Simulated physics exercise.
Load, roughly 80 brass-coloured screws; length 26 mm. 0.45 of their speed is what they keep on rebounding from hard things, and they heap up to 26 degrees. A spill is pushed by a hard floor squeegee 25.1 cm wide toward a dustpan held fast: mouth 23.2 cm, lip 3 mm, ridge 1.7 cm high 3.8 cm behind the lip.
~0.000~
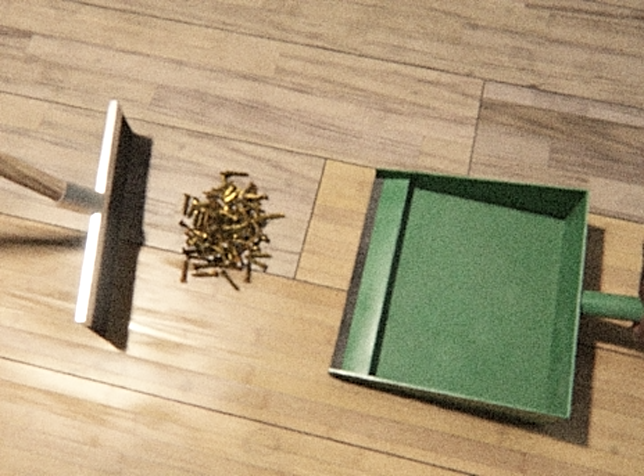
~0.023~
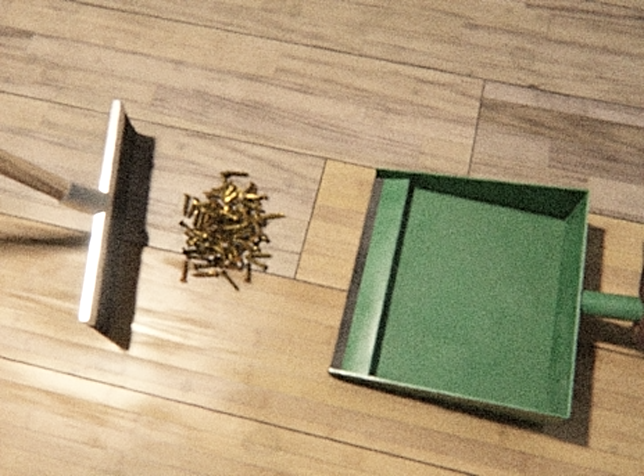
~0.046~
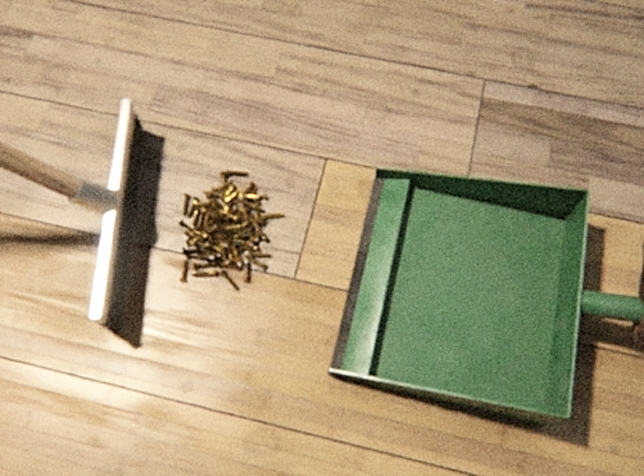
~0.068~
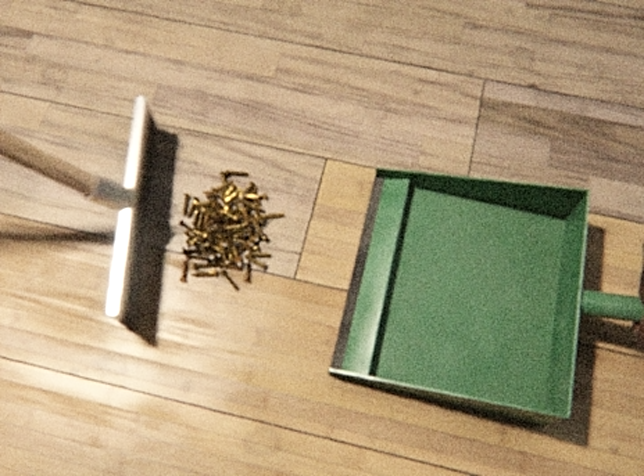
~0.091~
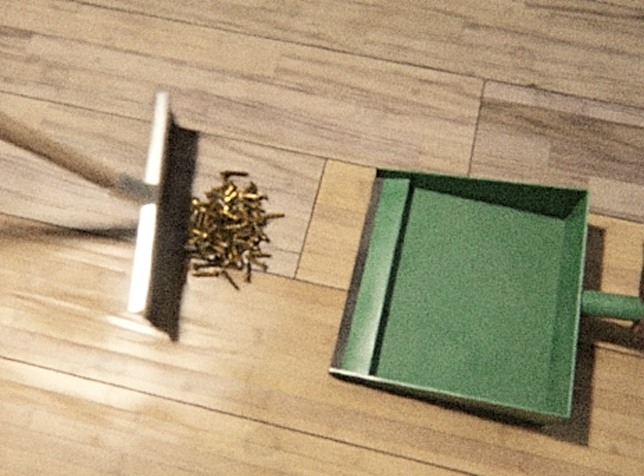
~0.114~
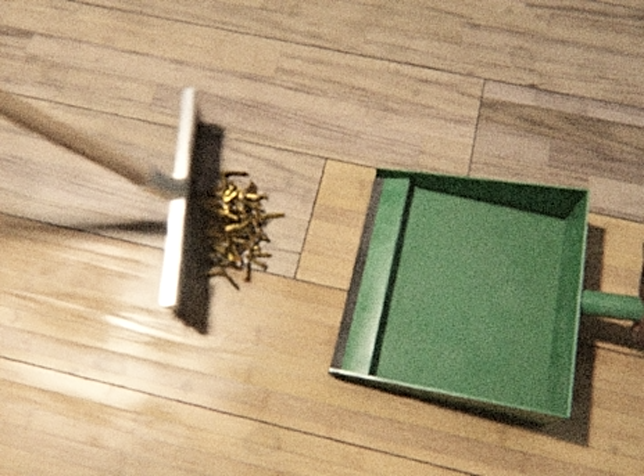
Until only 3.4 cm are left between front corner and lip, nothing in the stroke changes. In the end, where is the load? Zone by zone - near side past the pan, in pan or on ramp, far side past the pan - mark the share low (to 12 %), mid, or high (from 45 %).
Near side low; pan mid; far side mid.
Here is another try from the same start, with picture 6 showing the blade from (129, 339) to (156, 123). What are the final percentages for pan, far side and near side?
The pan gets 5, the far side 5 and the near side 0.
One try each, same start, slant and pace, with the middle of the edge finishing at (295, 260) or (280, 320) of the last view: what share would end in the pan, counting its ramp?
About 40 % and 25 %.
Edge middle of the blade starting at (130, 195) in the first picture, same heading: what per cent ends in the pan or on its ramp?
Estimate: ~ 40 %.
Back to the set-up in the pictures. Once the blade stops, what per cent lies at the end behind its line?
Some 5 percent, give or take.
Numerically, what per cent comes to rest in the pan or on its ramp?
Roughly 40 in a hundred come to rest there.
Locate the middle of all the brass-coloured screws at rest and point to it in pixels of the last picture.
(373, 204) or so.
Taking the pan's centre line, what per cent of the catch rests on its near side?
Around 0 in a hundred.
Then, at 0.19 s, middle of the blade 10 cm from the lip; 0 % over the lip, far side 0 %, near side 0 %.
After 0.23 s, middle of the blade 7 cm from the lip; 0 % over the lip, far side 10 %, near side 0 %.
After 0.42 s, middle of the blade 6 cm from the lip; 40 % over the lip, far side 20 %, near side 0 %.
By 1.7 s all is still; near side 0 %, pan 40 %, far side 20 %, in front of the lip or behind the blade 40 %.
